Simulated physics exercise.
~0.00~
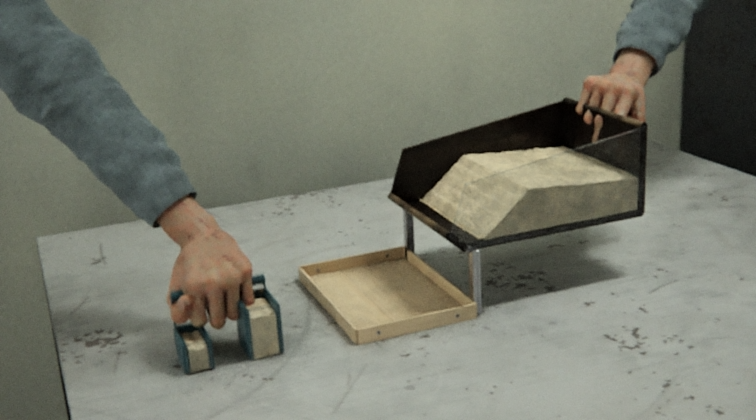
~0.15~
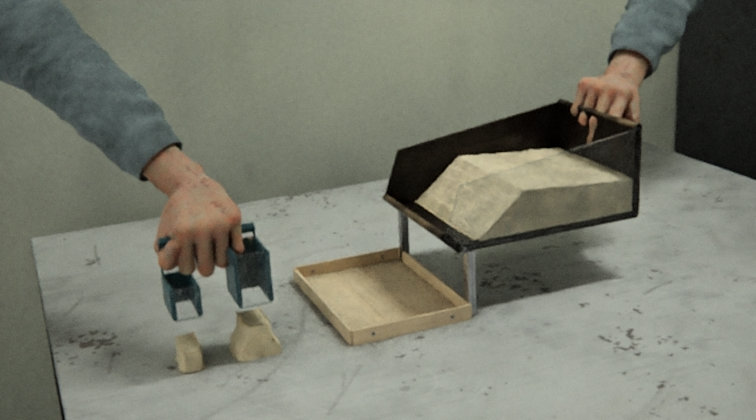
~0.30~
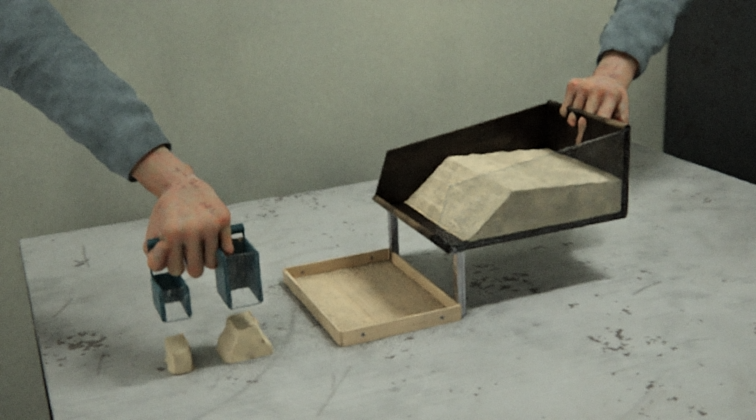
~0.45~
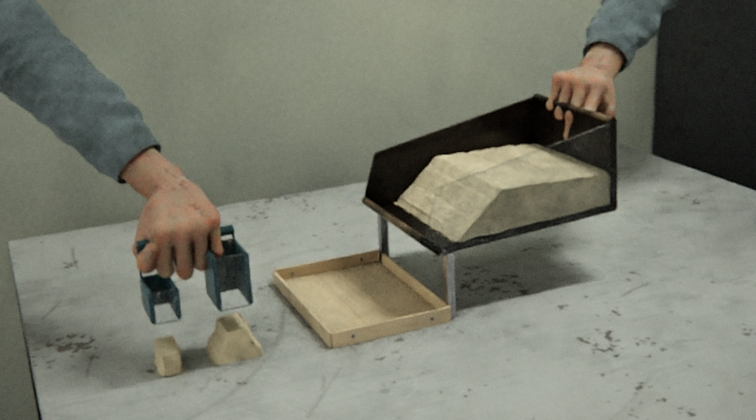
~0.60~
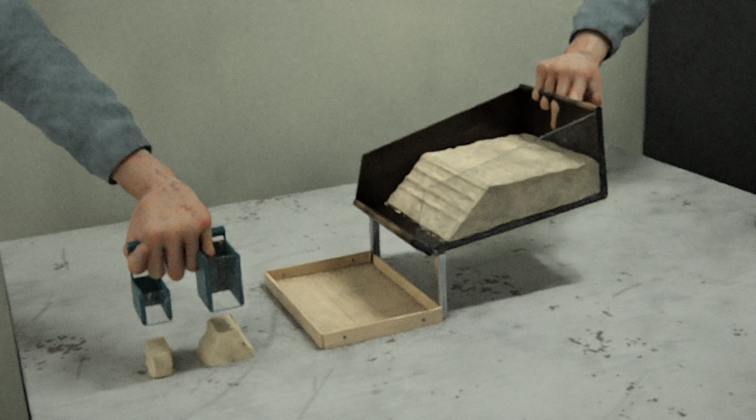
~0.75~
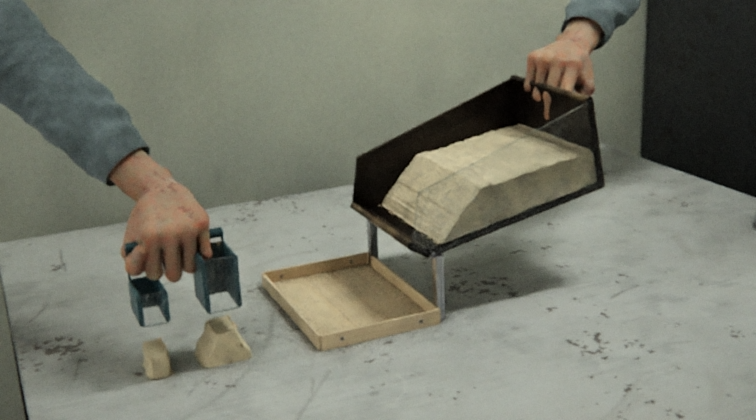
On a scuffed pale grey tabletop against a grey-green wall, viewed from slightly above, a dark tray of beige dough stands on metal legs beside a shallow wooden dish. At left, a blue-sleeved hand lifts two teal moulds off two small beige blocks, the larger of which slumps a little. Another hand then gradually raises the tray's right end while the view drifts slightly right.
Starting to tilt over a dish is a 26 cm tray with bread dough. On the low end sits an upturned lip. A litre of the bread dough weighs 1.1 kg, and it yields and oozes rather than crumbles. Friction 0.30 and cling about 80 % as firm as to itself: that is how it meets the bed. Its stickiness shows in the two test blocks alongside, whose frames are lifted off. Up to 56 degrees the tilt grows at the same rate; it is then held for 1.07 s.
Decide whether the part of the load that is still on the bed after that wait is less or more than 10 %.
It comes out higher than 10 %.
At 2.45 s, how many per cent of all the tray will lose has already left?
Estimate: Near 100 %.
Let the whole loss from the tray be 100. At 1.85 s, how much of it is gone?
Reading: Approx. 60 per cent.
By 1.25 s, the tilt is 24 degrees and 100 % is on the bed.
By 1.85 s, the tilt is 40 degrees and 48 % is on the bed.
By 2.45 s, the tilt is 56 degrees and 20 % is on the bed.
By 3.04 s, the tilt is 56 degrees and 20 % is on the bed.
By 3.58 s, at the end, the tilt is 56 degrees and 19 % is on the bed.
